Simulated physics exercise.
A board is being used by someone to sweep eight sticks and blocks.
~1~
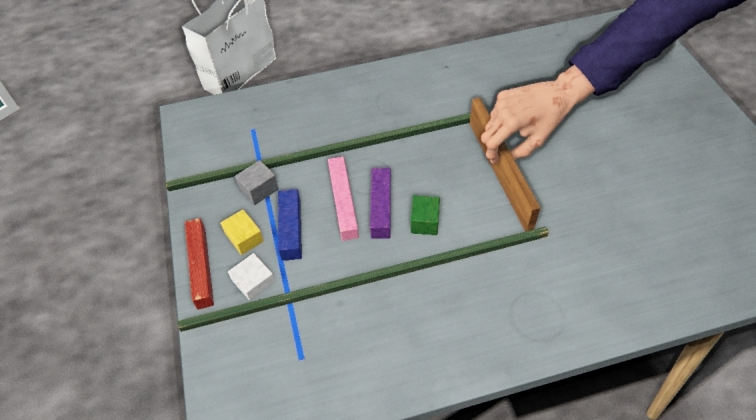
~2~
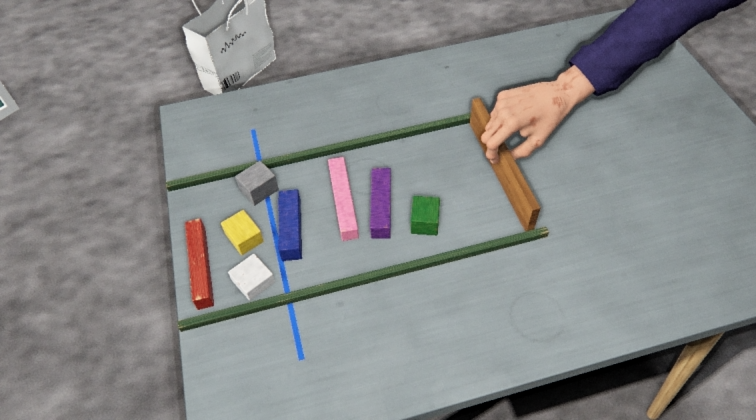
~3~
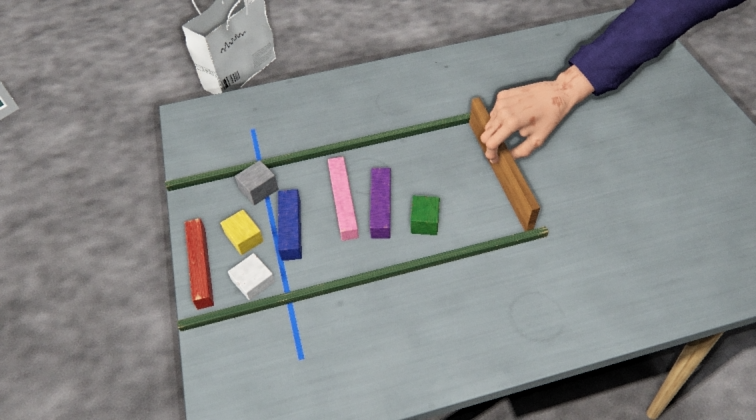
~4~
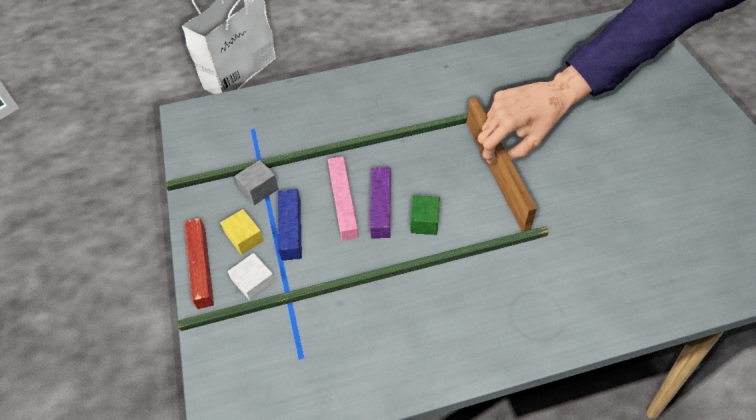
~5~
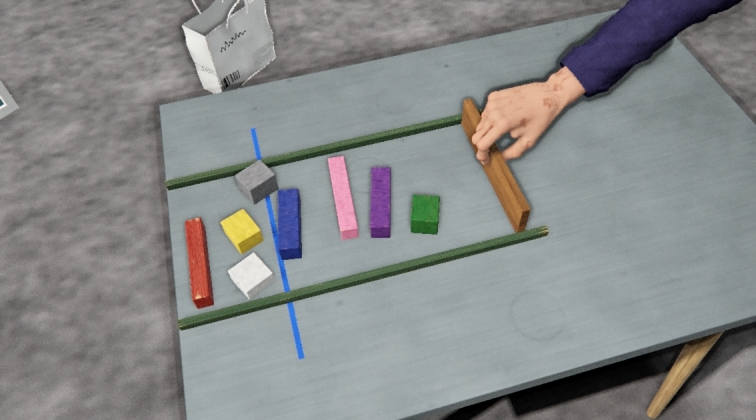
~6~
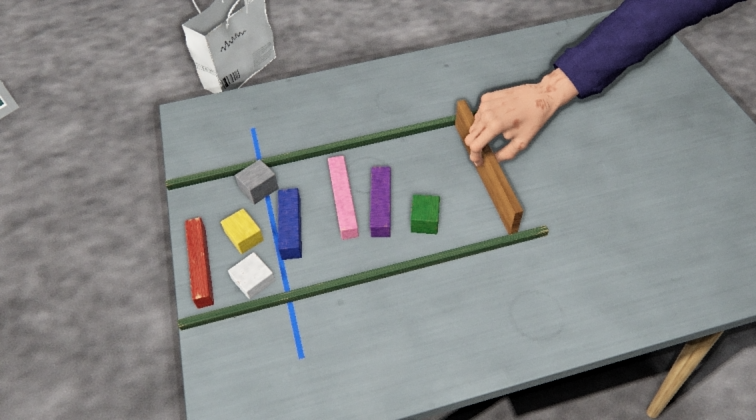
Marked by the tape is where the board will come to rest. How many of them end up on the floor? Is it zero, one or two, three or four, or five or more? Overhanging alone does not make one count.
I would say zero end up on the floor.
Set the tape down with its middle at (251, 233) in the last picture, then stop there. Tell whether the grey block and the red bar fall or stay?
Outcome: Grey block is still present, red bar goes missing.
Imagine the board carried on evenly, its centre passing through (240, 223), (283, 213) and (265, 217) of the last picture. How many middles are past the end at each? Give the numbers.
That makes 2, 0, 0.
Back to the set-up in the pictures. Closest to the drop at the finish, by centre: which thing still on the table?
Red bar.
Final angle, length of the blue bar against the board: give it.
About 25 degrees.
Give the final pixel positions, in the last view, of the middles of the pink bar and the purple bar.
Pink bar: About (237, 211); purple bar: About (248, 230).
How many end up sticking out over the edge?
The figure is 1.
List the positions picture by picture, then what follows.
Red bar (199, 262); yellow block (242, 232); white block (252, 277); board (502, 162); tape (274, 229), in the first frame.
Yellow block (243, 232); blue bar (290, 224), in the second frame.
White block (252, 277); pink bar (343, 197), in the third frame.
Red bar (199, 262); purple bar (381, 202), in the fourth frame.
Yellow block (242, 231); green block (425, 215), in the fifth frame.
Red bar (199, 261); yellow block (242, 231); white block (252, 276); board (486, 164); tape (274, 228), in the sixth frame.
Soon after, none off yet; red bar at rest near (199, 261); yellow block at rest near (242, 231); white block at rest near (252, 276).
Then, none off yet; red bar at rest near (199, 261); yellow block moving near (236, 231); white block at rest near (252, 276).
At rest, the number that fall off is zero.
